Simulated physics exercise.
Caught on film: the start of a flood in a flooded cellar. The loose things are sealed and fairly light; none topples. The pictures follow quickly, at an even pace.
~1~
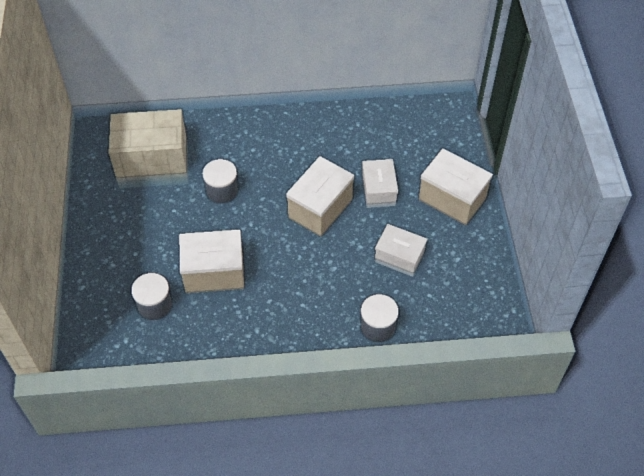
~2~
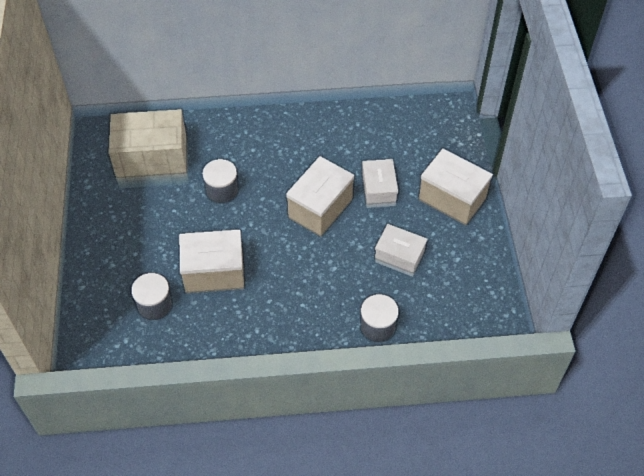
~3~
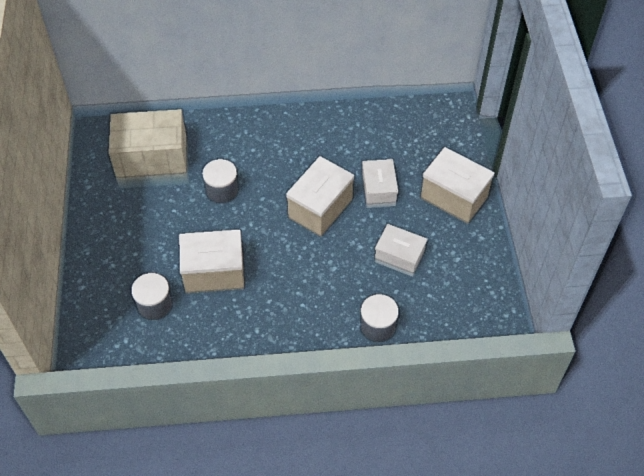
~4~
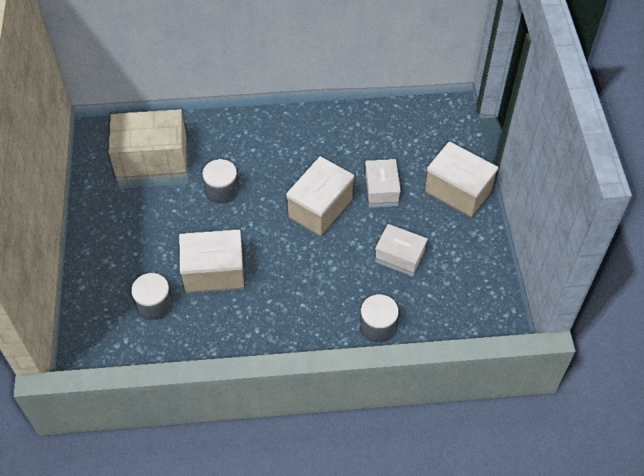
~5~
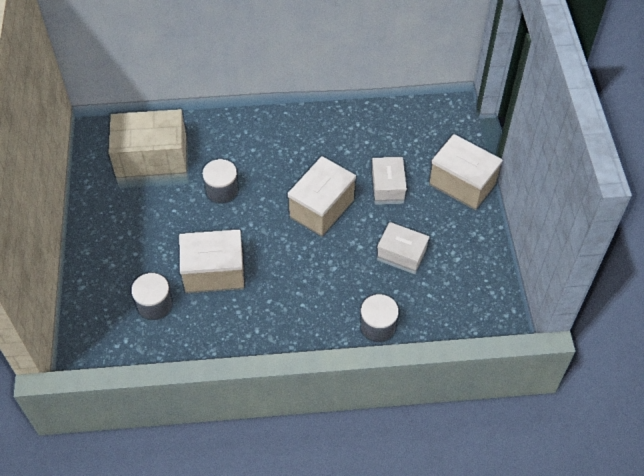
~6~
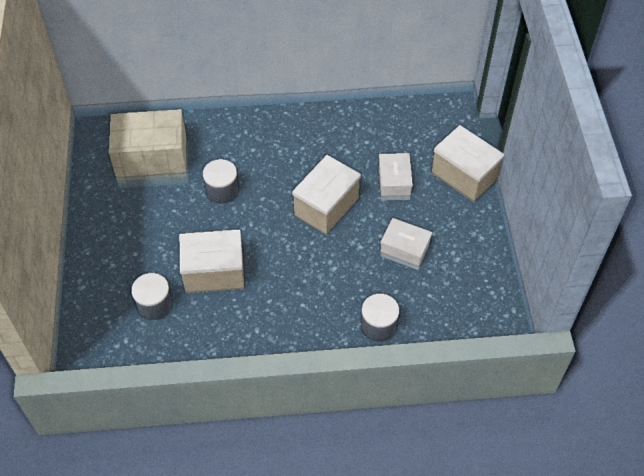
White-topped boxes at right drifting slowly toward the back right of a blue-floored cellar, while boxes and drums at left stay still.
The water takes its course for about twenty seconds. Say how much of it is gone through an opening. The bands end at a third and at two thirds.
Share: Between one and two thirds.
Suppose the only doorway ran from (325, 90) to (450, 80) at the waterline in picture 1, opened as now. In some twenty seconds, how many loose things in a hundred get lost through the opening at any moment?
I make it 80 per cent.
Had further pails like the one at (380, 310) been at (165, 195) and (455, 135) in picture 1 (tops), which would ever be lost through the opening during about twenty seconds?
In turn: Kept in, out.
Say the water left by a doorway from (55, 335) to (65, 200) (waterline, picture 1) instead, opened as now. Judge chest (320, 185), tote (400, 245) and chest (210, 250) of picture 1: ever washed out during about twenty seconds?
As listed: Yes, still in, yes.
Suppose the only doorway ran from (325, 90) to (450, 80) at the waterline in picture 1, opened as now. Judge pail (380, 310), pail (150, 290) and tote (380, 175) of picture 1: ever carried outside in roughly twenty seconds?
One after the other: Stays, left behind, out.
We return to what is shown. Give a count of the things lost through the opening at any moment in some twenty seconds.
I count 4.
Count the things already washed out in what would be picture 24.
That makes 2.
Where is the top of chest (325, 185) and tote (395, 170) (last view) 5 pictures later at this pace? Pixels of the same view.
Around (355, 166) and (435, 143).
A moment on, 1 of 8 are out; 7 afloat.
Next, 2 of 8 are out; 6 afloat.
Later, 4 of 8 are out; 4 afloat.
In the end, 4 of 8 are out; 4 afloat.
